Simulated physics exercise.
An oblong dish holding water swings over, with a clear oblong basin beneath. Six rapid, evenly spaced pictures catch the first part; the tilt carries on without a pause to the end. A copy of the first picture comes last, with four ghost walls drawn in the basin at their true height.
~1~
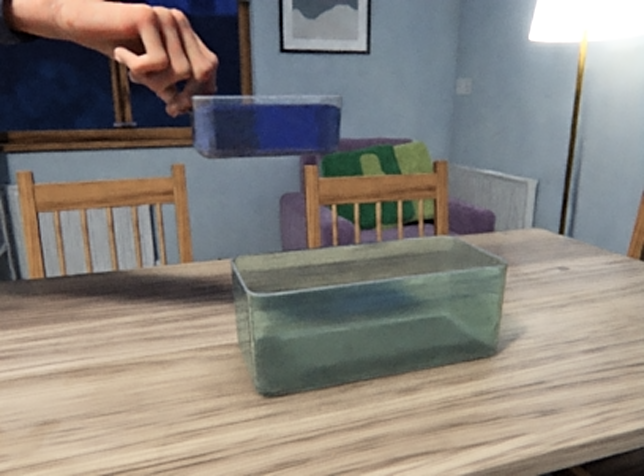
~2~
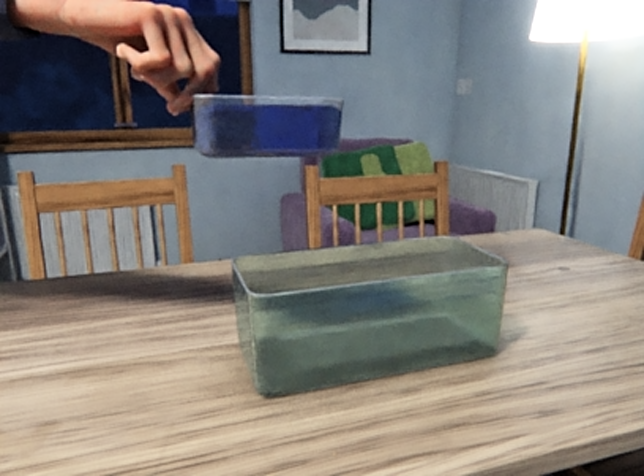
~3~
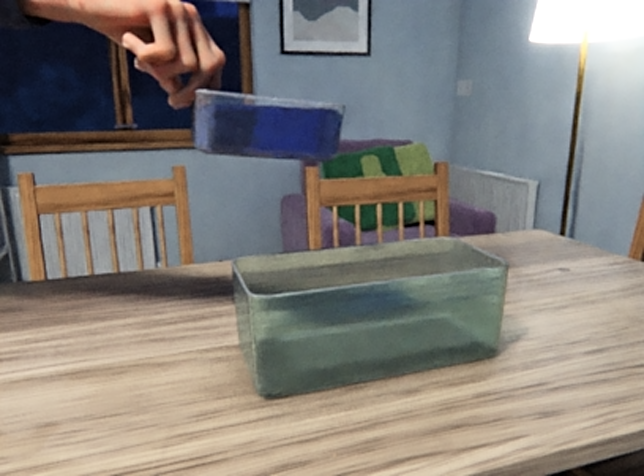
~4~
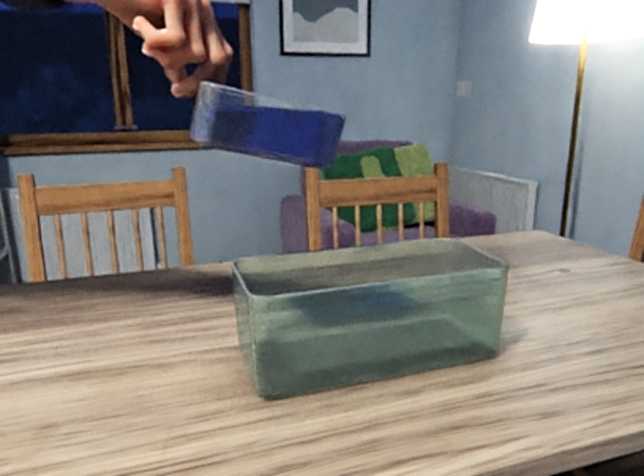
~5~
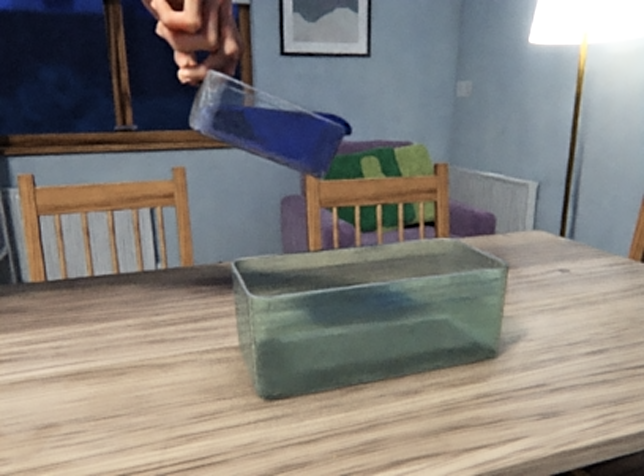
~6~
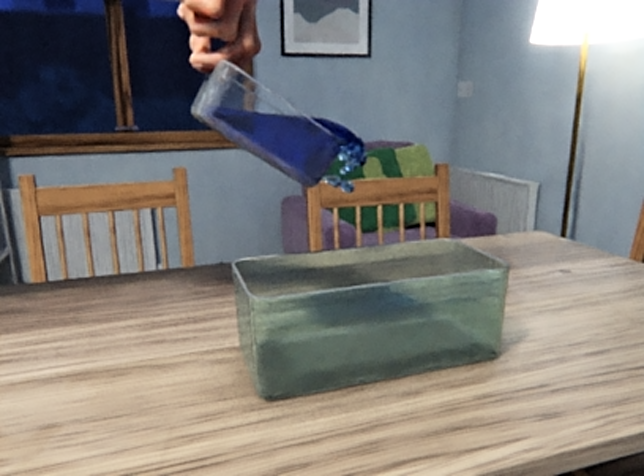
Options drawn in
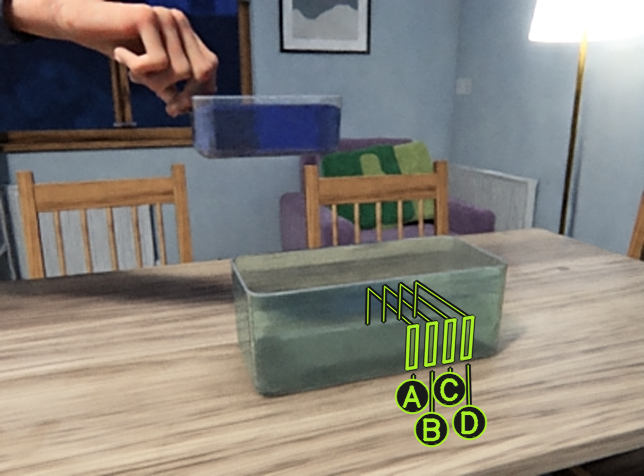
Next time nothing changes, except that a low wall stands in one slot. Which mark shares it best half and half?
A beats the others.
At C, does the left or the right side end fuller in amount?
The left one.
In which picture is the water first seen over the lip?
Picture 5.
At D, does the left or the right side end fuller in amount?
More ends on the left.
On the marked copy, A at (413, 375); B at (432, 371); C at (450, 368); D at (468, 365).
With A, about 46 % ends left of the wall and 48 % right of it; 6 % is lost outside.
With B, about 83 % ends left of the wall and 9 % right of it; 8 % is lost outside.
With C, about 91 % ends left of the wall and 4 % right of it; 5 % is lost outside.
With D, about 90 % ends left of the wall and 4 % right of it; 6 % is lost outside.
